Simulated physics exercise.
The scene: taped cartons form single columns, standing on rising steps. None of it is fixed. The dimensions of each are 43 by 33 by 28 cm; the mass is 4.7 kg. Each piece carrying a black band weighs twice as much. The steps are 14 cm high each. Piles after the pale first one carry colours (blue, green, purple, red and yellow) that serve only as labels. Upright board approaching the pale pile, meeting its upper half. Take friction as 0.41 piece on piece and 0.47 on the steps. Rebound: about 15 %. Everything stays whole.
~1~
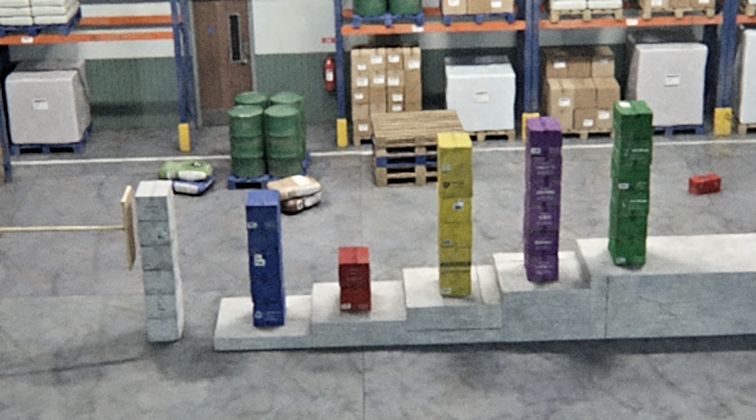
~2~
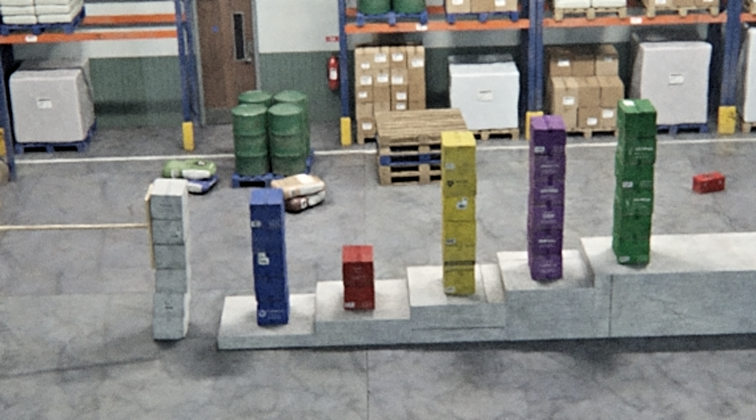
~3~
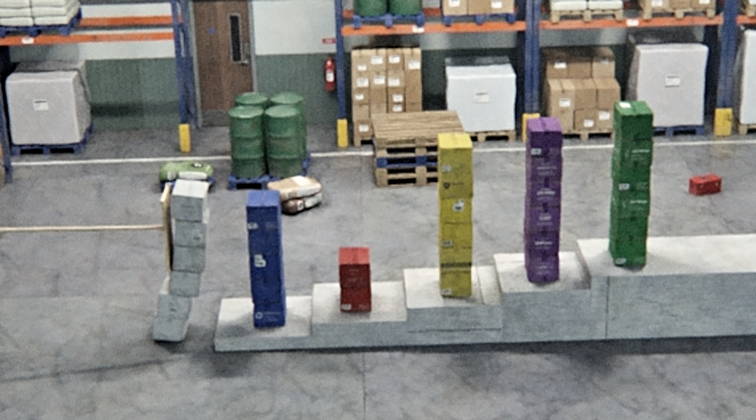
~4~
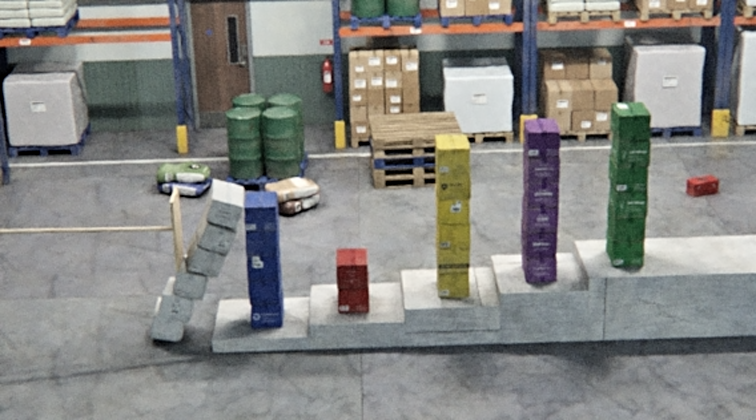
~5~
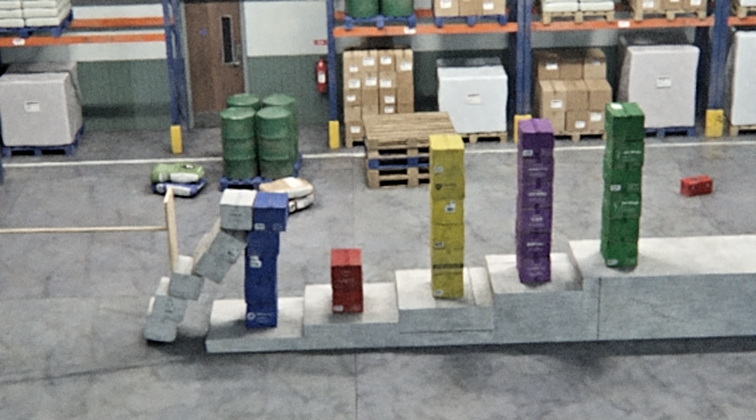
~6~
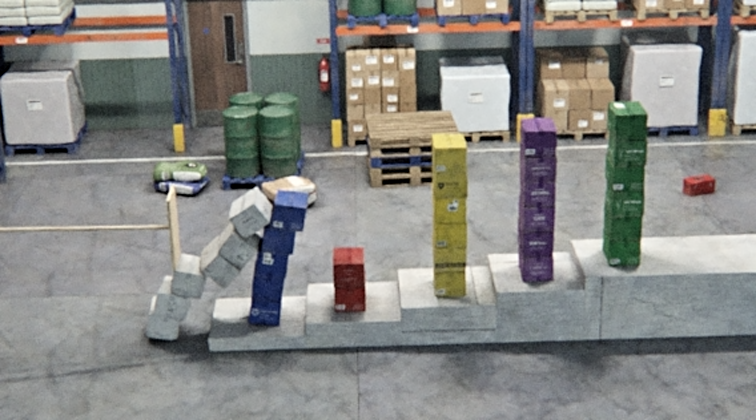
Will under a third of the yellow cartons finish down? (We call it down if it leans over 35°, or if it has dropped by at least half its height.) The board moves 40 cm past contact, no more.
Yes, fewer than one in three.
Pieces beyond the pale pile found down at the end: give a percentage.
15 per cent.
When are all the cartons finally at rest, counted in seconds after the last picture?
At around 1.5 s.
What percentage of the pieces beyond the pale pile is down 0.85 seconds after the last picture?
By then, 15 per cent.
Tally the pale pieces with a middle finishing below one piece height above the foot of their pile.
Number of pale pieces - 1.
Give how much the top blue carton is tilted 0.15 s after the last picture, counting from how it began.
Near 15 degrees from where it started.
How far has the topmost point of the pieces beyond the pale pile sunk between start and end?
I'd put it at around 0 cm.
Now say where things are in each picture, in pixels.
In the first picture (places mark the middle of the side facing us), board (125, 227) 11 cm short; top yellow carton (456, 160); top blue carton (262, 218); the rest undisturbed.
The second picture shows board (149, 225) 9 cm in, top of the pale pile leaning 3°; top yellow carton (460, 158); the rest undisturbed.
The third picture shows board (164, 227) 29 cm in, top of the pale pile leaning 8°; top yellow carton (456, 160); the rest undisturbed.
The fourth picture shows board (174, 228) 40 cm in, stopped, top of the pale pile leaning 21°; top yellow carton (454, 161); the rest undisturbed.
The fifth picture shows board (168, 228) 40 cm in, stopped, top of the pale pile leaning 4°; top yellow carton (448, 162); top blue carton (270, 220) shifted 17 cm; 3 disturbed, none down.
The sixth picture shows board (170, 226) 40 cm in, stopped, top of the pale pile leaning 33°; top yellow carton (451, 160); top blue carton (289, 218) leaning 9°; steepest lean 9°, the carton at (279, 242); 5 disturbed, none down.
Then, 0.15 s after the last picture, 3 of the pale pile down; none of the 6 yellow cartons down (0 of 25 in all colours); top yellow carton unmoved; top blue carton leaning 13°.
Then, 0.35 s after the last picture, 3 of the pale pile down; none of the 6 yellow cartons down (0 of 25 in all colours); top yellow carton unmoved; top blue carton leaning 24°, 10 cm lower.
Then, 0.55 s after the last picture, 3 of the pale pile down; none of the 6 yellow cartons down (3 of 25 in all colours); top yellow carton unmoved; top blue carton leaning 45°, 30 cm lower.
Then, 0.85 s after the last picture, 3 of the pale pile down; none of the 6 yellow cartons down (4 of 25 in all colours); top yellow carton unmoved; top blue carton on its side.
At rest, 3 of the pale pile down; none of the 6 yellow cartons down (4 of 25 in all colours); top yellow carton unmoved; top blue carton leaning 74°, 78 cm lower. That is 0 per cent. As the last picture would show them, middles, top yellow carton near (449, 153), top blue carton near (399, 279).
